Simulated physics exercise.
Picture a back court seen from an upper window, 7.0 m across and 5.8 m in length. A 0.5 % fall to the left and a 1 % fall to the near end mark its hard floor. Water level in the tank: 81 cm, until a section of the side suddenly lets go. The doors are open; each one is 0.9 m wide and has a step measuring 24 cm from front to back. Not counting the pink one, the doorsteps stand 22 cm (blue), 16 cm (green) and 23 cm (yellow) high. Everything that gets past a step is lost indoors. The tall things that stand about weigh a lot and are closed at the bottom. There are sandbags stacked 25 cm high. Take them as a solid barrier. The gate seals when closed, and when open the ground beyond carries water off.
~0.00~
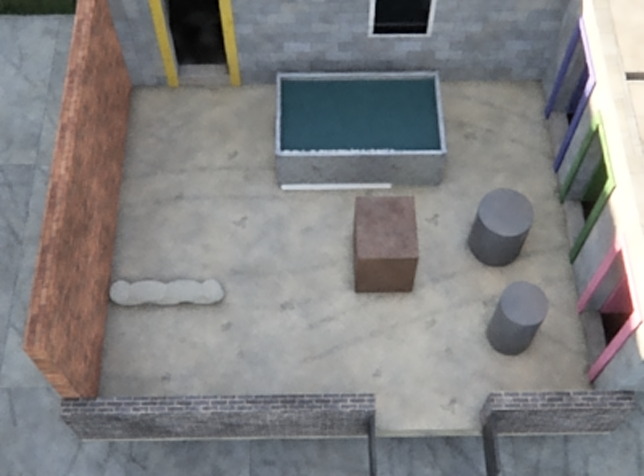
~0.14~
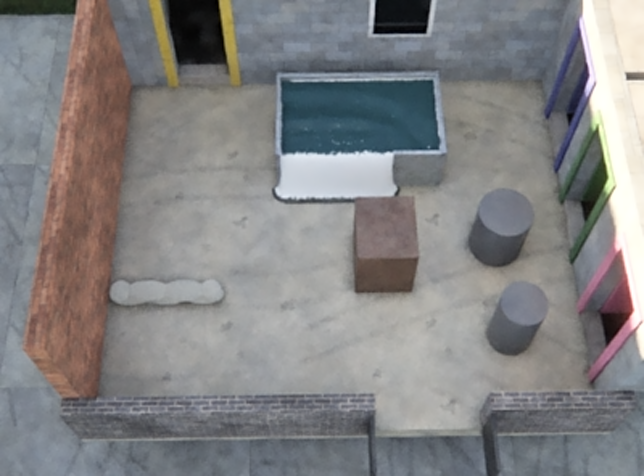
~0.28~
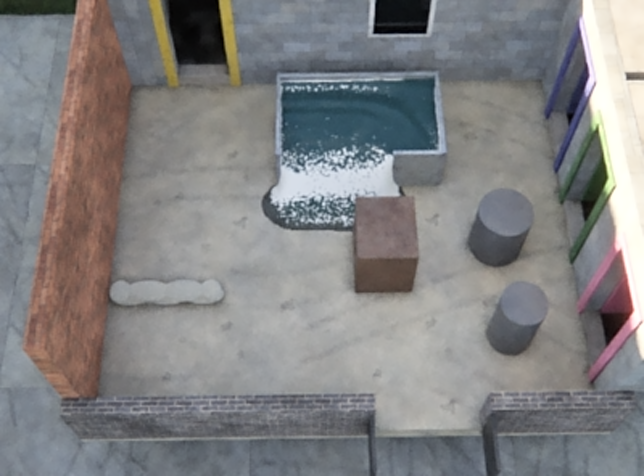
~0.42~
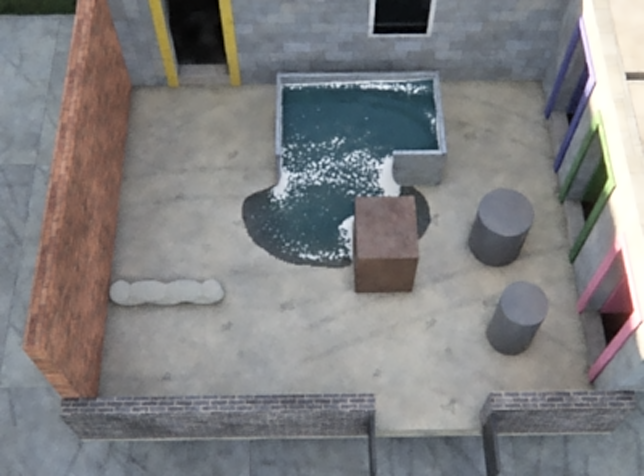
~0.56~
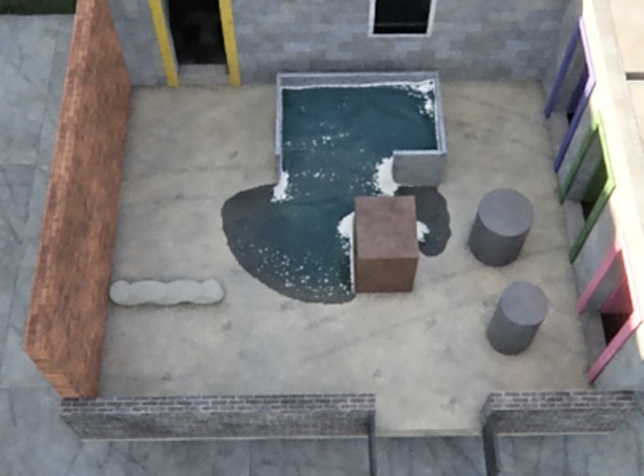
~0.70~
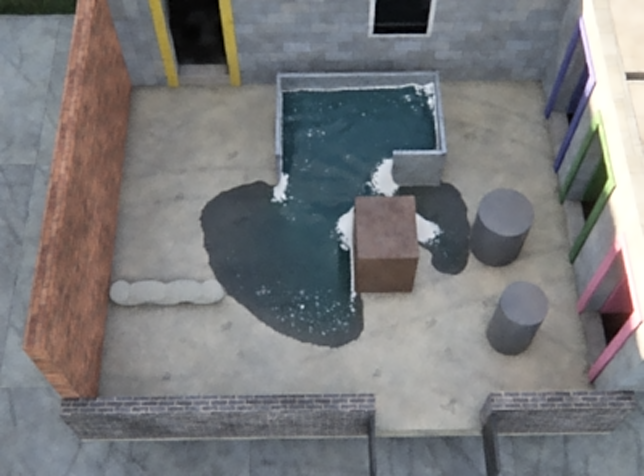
Water poured out through a gap in the front of a raised tank, spread across the courtyard floor, and flowed around both sides of a brown block, reaching the low pale sandbags on the left.
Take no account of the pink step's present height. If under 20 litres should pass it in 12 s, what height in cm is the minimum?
The minimum is around 8 cm.
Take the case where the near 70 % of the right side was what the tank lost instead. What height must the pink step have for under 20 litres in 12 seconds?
About 13.0 cm.
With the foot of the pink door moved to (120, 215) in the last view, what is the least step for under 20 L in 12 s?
Minimum: Close to 7.0 cm.
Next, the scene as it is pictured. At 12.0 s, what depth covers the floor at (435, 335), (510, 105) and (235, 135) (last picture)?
7, 8 and 6 cm, respectively.
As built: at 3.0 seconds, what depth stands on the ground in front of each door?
Door by door in centimetres - blue 11, green 8, yellow 0, pink 3.
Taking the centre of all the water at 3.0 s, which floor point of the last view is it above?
(302, 266).
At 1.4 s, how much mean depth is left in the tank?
The mean depth is roughly 38 cm.
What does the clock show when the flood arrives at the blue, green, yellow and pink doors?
Blue = 1.8 s, green = 1.6 s, yellow = 4.0 s, pink = 1.8 s.
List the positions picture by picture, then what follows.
The first picture shows still water, 81 cm deep, in the tank at (359, 116); the pink door at (606, 315) is dry.
In the second picture, water pours out at (336, 172) and has run 0.3 m, to a hidden place; about 10 cm deep outside, 81 cm at the back.
In the third picture, the gap is at (336, 174), the front 0.8 m out at a hidden place; the back of the tank holds 75 cm.
In the fourth picture, the gap is at (336, 176), the front 1.4 m out at (303, 260); the back of the tank holds 71 cm.
In the fifth picture, the gap is at (336, 176), the front 2.0 m out at (335, 299); the back of the tank holds 68 cm.
In the sixth picture, the front is at (328, 341), 2.7 m from the gap at (336, 176); 6.0 m2 of floor is wet, 62 cm left at the back; 2.2 m in a straight line remain to the pink door at (606, 315).
After 1.4 s water covers 35 % of the floor, deepest (45 cm) near (361, 232); it has not reached the pink door.
After 3.0 s water covers 65 % of the floor, deepest (40 cm) near (108, 310); 3 cm at the pink door, 0 litres in over its 14 cm step.
After 12.0 s water covers 95 % of the floor, deepest (10 cm) near (533, 142); 5 cm at the pink door, 0 litres in over its 14 cm step.
At the pink door as built, the water arrived by 1.8 s and peaked near 13 cm at 6.8 s.
Run again over the same 12 s with other heights there, 46 litres in over 6.5 cm, 12 litres over 9 cm. The limit of 20 litres is kept from about 8 cm up.
